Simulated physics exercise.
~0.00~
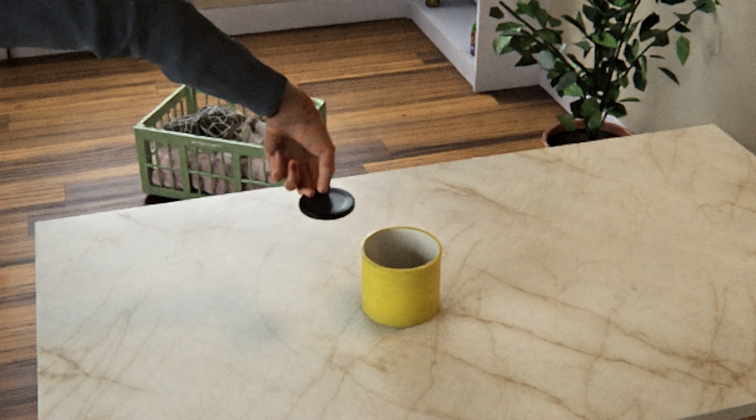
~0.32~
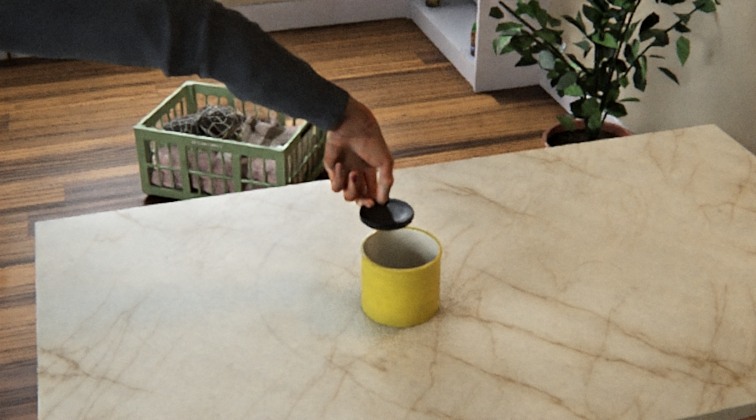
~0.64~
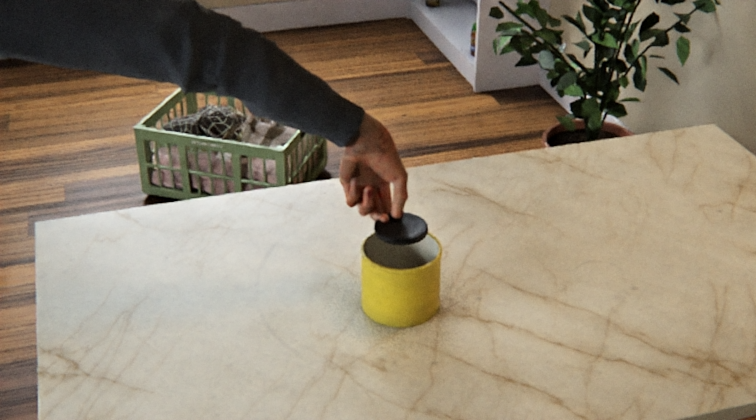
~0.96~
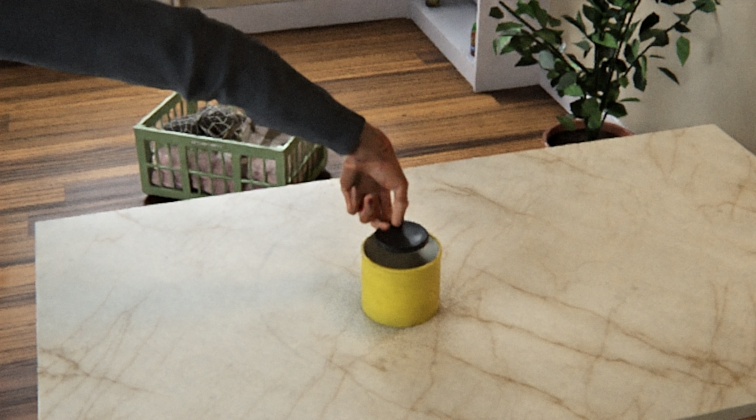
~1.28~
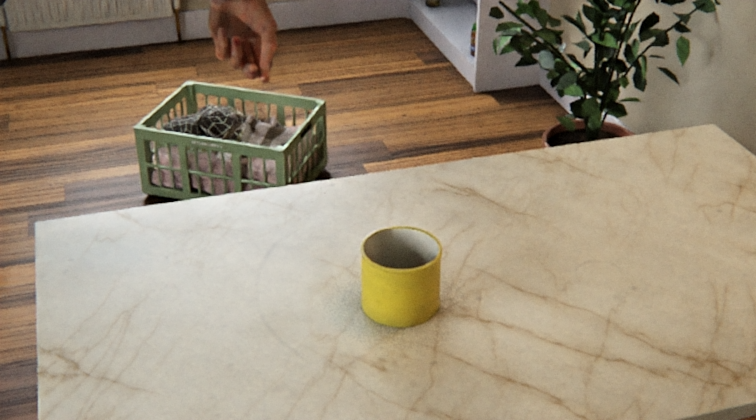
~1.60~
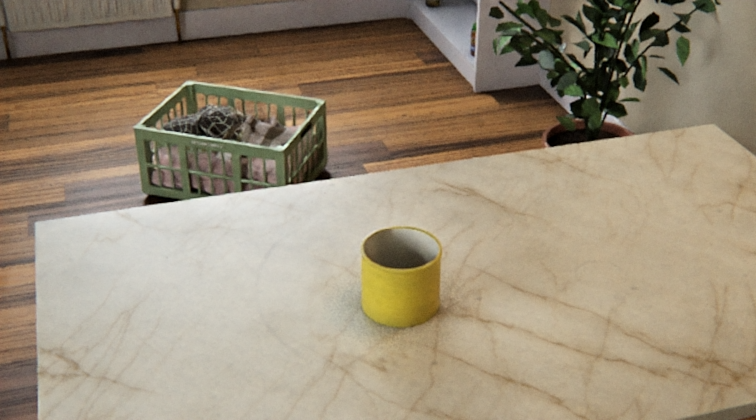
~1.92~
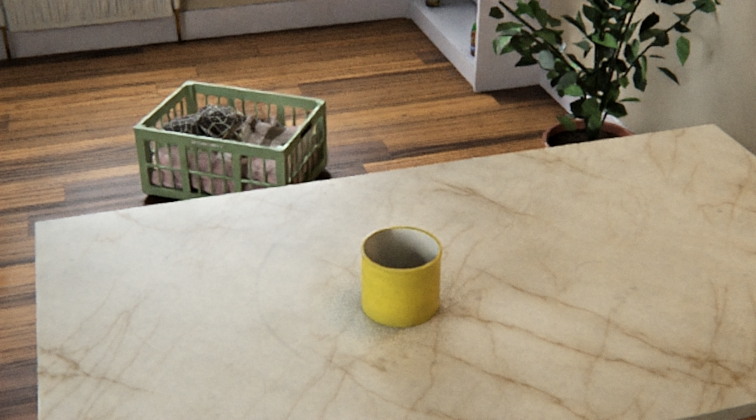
To begin with, a hand in a dark sleeve reaches in from the upper left, holding a small black disc above a pale, veined tabletop where an open yellow pot stands. The hand carries the disc to the right until it hovers over the pot's mouth. It then lowers the disc to the opening, tipping it slightly at the rim. The fingers let go and the hand draws back past the green crate on the wooden floor. Too small to cover the opening, the disc slips inside, leaving the pot standing still and uncovered, with no lid visible.
